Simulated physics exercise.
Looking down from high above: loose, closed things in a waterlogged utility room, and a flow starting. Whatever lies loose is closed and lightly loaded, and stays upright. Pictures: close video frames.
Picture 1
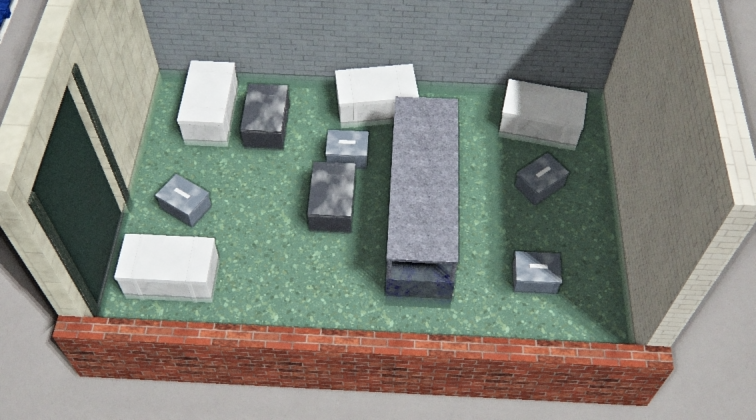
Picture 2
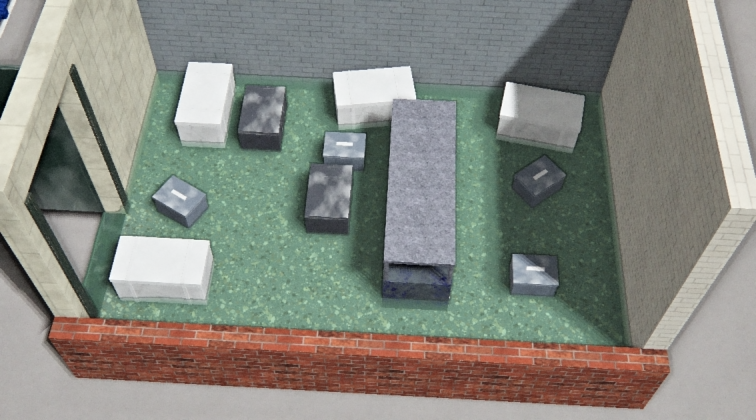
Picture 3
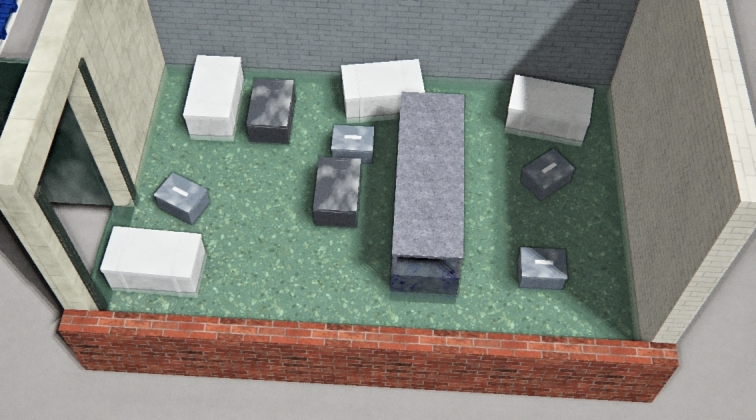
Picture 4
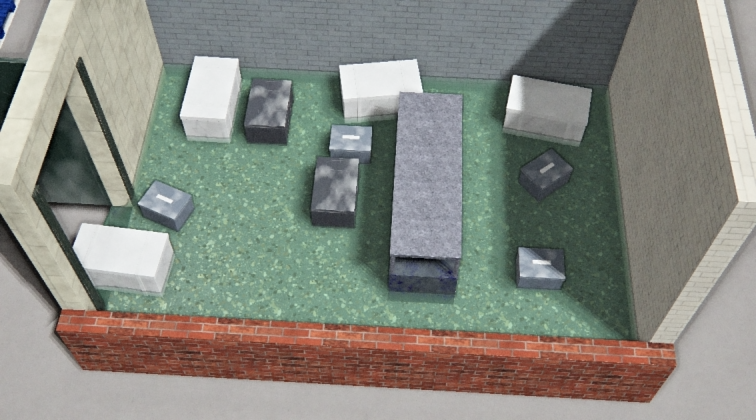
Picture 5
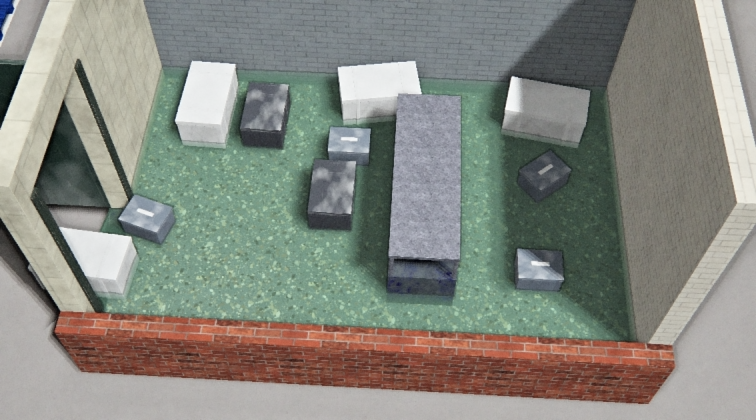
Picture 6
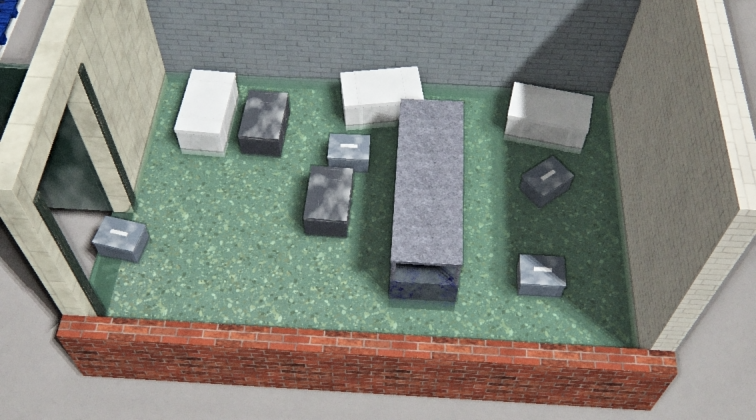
A white box slides left out through the open doorway, and a small grey box follows toward it.
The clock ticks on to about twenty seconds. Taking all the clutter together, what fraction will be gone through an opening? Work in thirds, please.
That would be one to two thirds.
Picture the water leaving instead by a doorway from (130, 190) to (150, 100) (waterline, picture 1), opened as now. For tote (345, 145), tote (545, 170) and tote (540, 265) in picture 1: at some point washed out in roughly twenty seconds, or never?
First lost, second trapped, third trapped.
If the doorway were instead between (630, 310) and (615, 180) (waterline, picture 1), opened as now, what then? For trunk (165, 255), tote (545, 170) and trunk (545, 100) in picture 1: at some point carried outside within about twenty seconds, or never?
Per object, as asked: Not flushed / flushed / flushed.
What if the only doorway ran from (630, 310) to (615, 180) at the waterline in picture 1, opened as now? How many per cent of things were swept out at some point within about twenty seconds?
Close to 60 %, I think.
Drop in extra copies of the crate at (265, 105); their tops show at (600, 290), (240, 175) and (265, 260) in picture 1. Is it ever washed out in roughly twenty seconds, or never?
Taken in the given order, the three: Doesn't escape, exits at some point and exits at some point.
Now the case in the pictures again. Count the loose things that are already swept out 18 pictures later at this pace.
My count is 3.
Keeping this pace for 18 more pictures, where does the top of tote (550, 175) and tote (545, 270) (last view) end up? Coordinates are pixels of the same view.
Look for them around (524, 161) and (425, 320).
A moment on, 2 of 10 are out; 8 afloat.
Next, 3 of 10 are out; 7 afloat.
Later, 5 of 10 are out; 4 afloat.
In the end, 5 of 10 are out; 4 afloat.
